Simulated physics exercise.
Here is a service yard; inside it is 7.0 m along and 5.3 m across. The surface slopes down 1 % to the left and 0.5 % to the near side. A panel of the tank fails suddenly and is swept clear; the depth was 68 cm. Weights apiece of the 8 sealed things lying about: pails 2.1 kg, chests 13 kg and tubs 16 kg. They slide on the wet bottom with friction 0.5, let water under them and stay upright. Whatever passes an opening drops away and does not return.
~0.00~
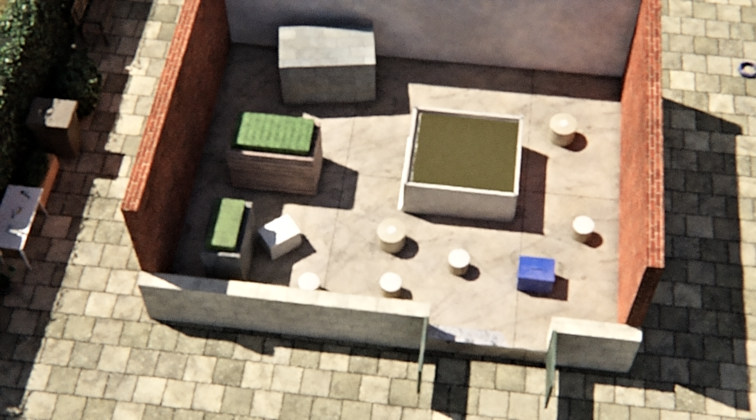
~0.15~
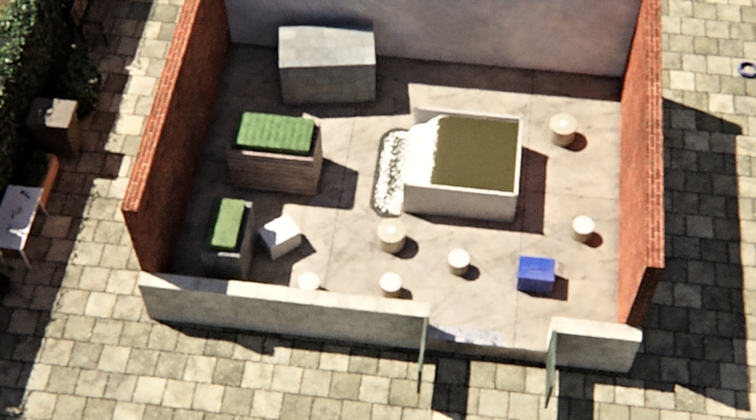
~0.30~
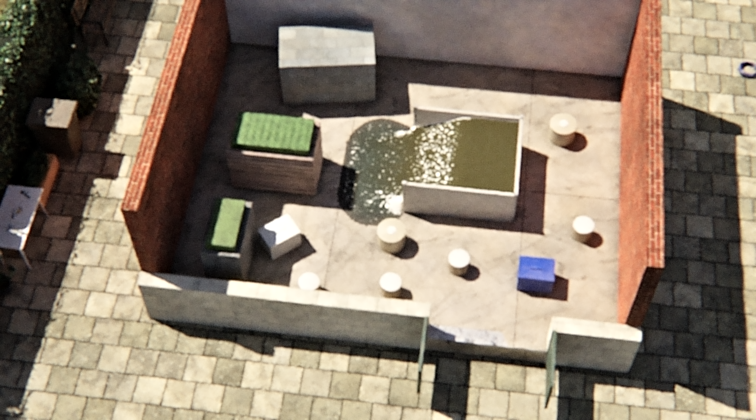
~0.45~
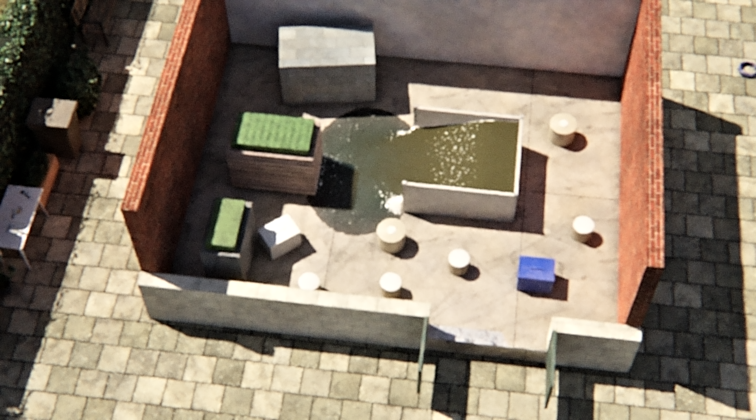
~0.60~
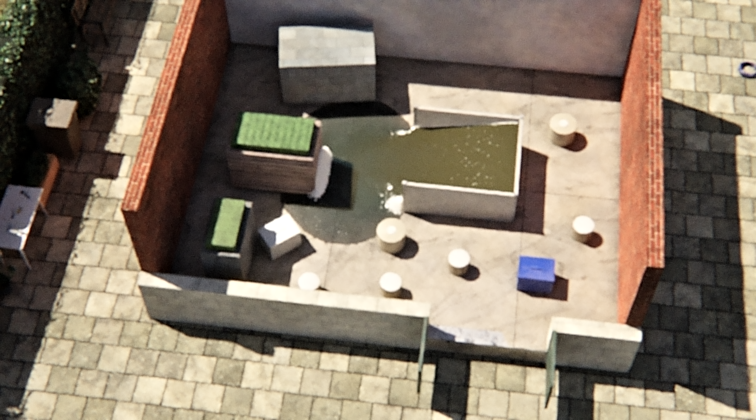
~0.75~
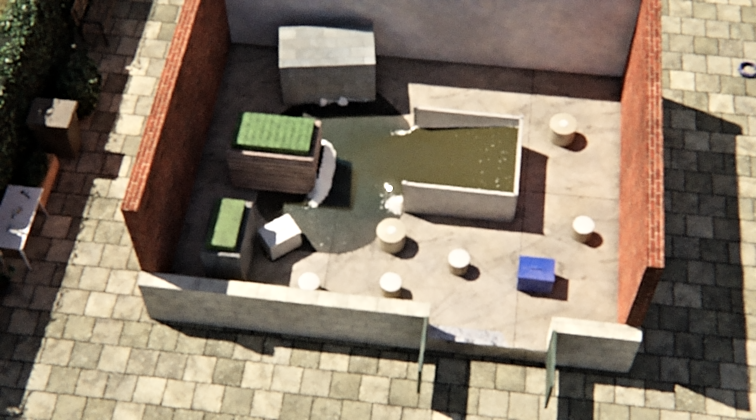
Murky water pours from the left side of a tank and spreads across the yard floor.
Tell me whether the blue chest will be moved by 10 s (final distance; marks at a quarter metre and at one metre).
Blue chest stays put.
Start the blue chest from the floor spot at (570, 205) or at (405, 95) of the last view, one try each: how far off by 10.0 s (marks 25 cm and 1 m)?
In turn: It stays put; it holds its place.
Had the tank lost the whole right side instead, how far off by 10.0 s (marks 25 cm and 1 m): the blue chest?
In that case the blue chest gets carried off.
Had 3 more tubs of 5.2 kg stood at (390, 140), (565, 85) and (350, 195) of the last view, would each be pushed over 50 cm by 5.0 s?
In turn: Over, less, over.
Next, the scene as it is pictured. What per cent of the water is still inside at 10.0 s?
About 96 per cent.
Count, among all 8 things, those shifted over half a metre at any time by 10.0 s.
I count 5.
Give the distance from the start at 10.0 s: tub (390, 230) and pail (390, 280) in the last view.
In that order: 5 cm, 200 cm.
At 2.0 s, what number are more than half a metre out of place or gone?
1 of them.
After 2.0 s the blue chest is near (537, 268), 0.0 m from its start, aground; 0 of 8 are out; 1 afloat.
After 4.5 s the blue chest is near (537, 268), 0.0 m from its start, aground; 0 of 8 are out; 1 afloat.
After 7.0 s the blue chest is near (537, 268), 0.0 m from its start, aground; 0 of 8 are out; 2 afloat.
After 10.0 s the blue chest is near (537, 268), 0.0 m from its start, aground; 0 of 8 are out; 4 afloat.
